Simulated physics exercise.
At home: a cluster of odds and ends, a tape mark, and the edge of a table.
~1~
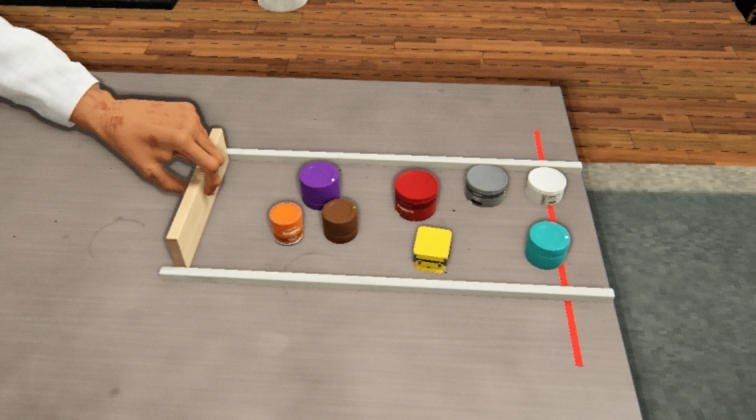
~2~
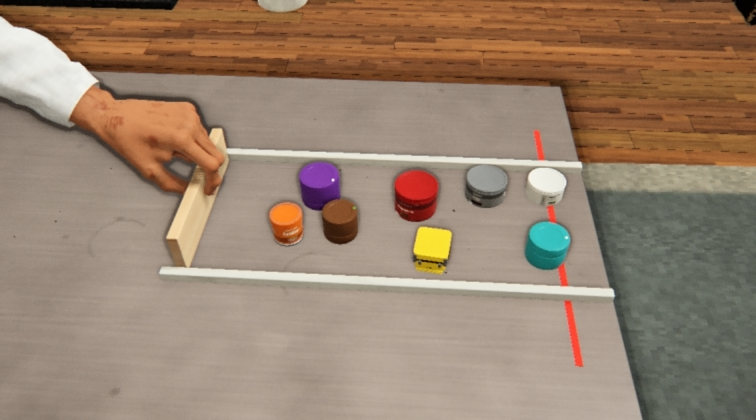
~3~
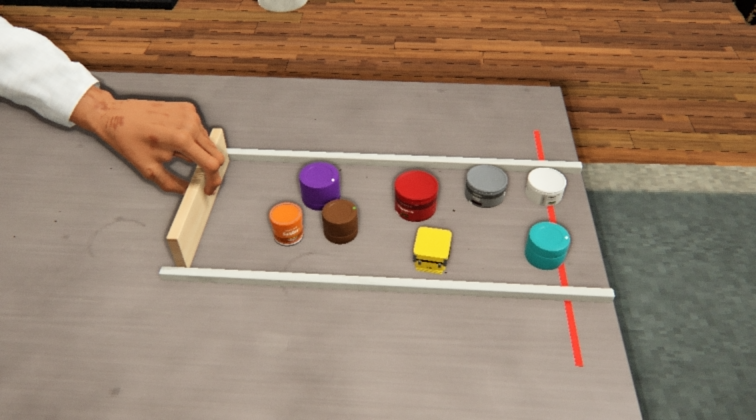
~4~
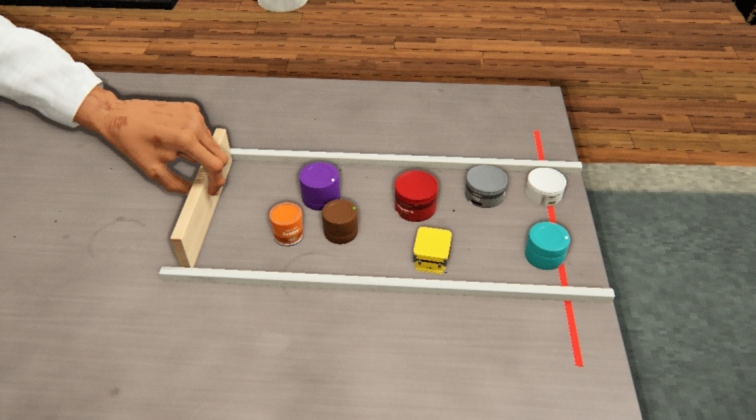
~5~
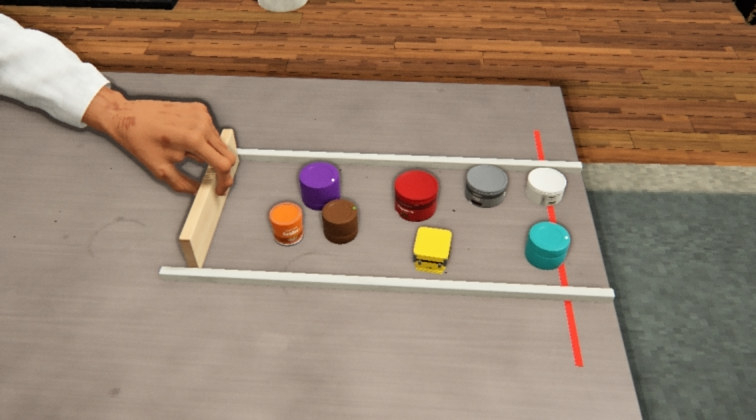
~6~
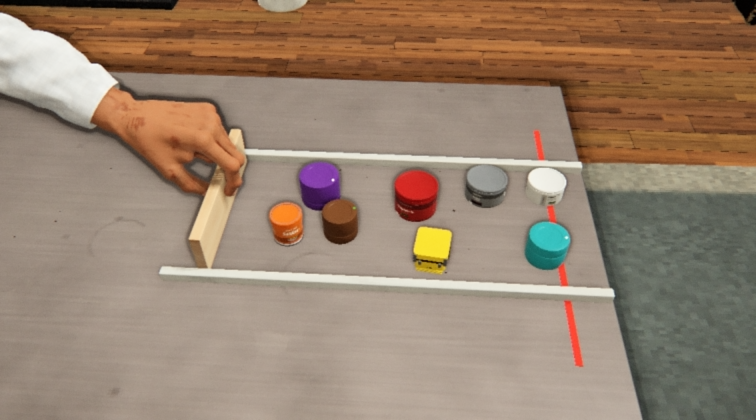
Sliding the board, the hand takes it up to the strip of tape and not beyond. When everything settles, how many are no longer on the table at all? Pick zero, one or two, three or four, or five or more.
Three or four are off the table.
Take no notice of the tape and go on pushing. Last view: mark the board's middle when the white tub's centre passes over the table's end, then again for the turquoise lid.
At (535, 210) for the white tub; at (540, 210) for the turquoise lid.
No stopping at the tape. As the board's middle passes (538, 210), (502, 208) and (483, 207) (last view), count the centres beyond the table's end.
Respectively 2, 0 and 0.
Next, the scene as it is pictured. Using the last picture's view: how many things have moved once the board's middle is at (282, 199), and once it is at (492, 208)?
Counts: 1 and 8.
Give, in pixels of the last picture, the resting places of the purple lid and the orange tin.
Reading them off: First (574, 203); then (578, 244).
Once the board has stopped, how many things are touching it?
Counting them up gives 4.
Soon after, none off yet; white tub at rest near (545, 187); turquoise lid at rest near (547, 246); grey tub at rest near (486, 187).
By the end, the number that fall off is three or four; fallen, brown lid, red tub, turquoise lid and white tub.
